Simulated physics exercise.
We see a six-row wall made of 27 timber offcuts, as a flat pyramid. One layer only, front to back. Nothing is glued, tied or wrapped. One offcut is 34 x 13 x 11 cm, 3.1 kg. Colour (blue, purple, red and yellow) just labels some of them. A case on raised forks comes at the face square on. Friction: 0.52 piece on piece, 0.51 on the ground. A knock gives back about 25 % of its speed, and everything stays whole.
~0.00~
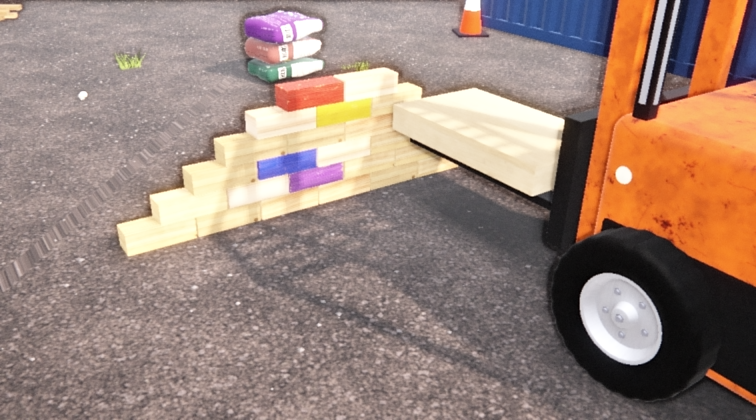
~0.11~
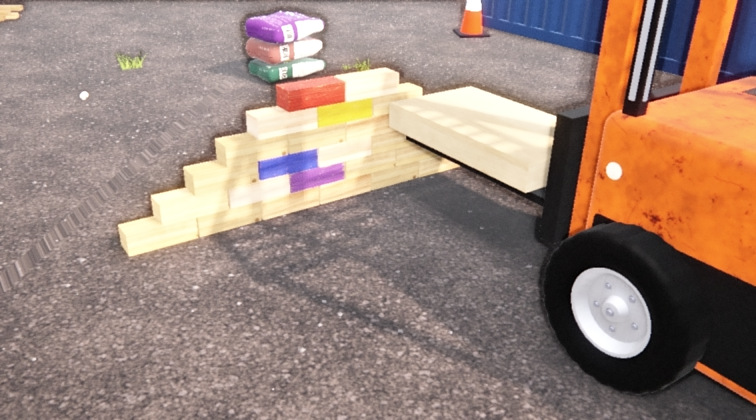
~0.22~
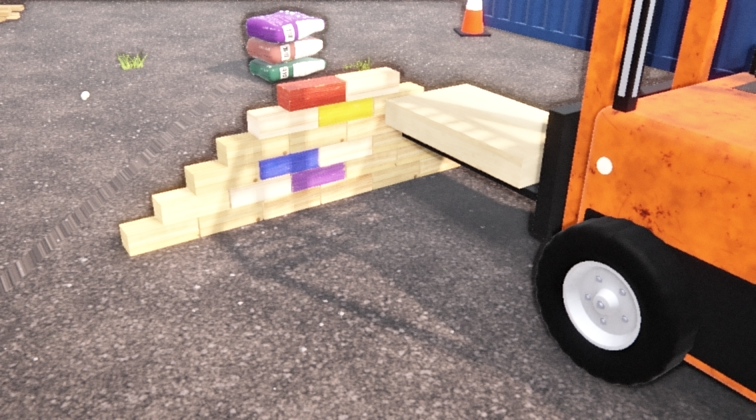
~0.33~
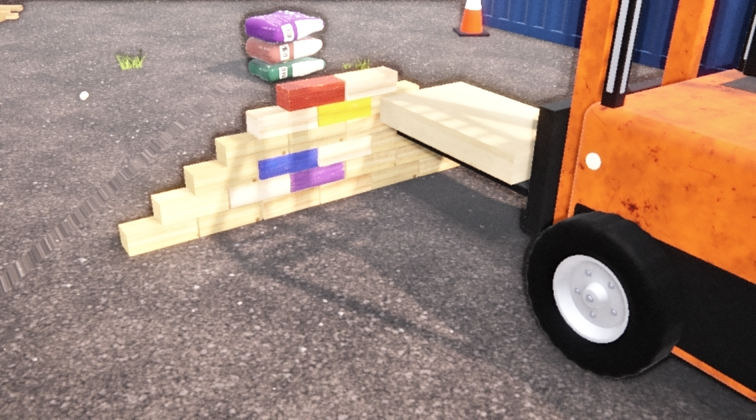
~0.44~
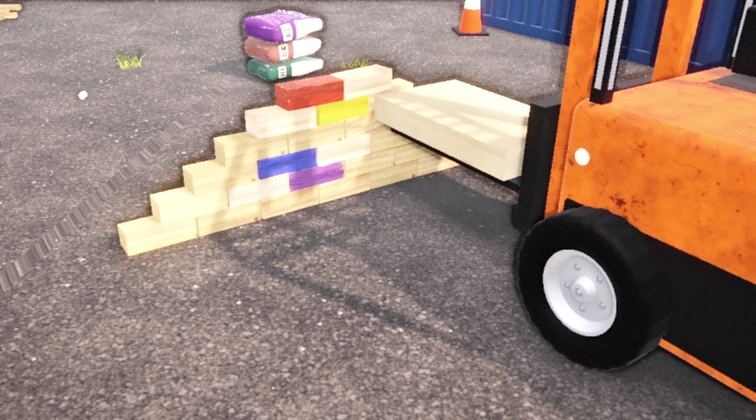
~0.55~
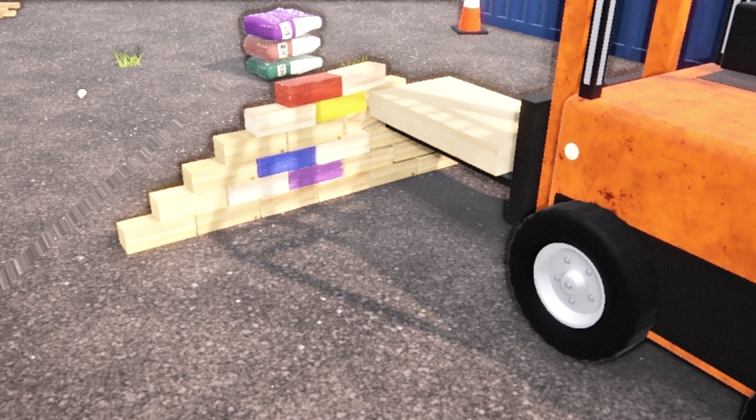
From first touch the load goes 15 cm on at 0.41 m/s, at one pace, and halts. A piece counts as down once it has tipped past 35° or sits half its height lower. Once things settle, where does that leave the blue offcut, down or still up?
It stays up.
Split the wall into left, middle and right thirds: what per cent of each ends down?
In per cent: Left 0, middle 40, right 20.
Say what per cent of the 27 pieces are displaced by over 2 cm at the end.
Shifted: 25 per cent.
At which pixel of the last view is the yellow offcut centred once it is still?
Near (262, 157).
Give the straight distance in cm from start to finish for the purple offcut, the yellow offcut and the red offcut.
Moved: Purple 0, yellow 75, red 85.
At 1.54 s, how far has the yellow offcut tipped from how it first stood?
About 90°.
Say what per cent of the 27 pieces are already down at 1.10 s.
By then 25 per cent.
Around 0.70 s, 1 of the 27 offcuts down; blue offcut unmoved; yellow offcut tipped 15°.
Around 0.90 s, 7 of the 27 offcuts down; blue offcut unmoved; yellow offcut tipped 43°.
Around 1.10 s, 7 of the 27 offcuts down; blue offcut unmoved; yellow offcut on its side.
Around 1.54 s, 7 of the 27 offcuts down; blue offcut unmoved; red offcut upside down.
Finally (2.4 s), 7 of the 27 offcuts down; blue offcut unmoved; red offcut upside down; yellow offcut on its side. Seen by the last camera, middles, blue offcut near (283, 158), red offcut near (219, 173).
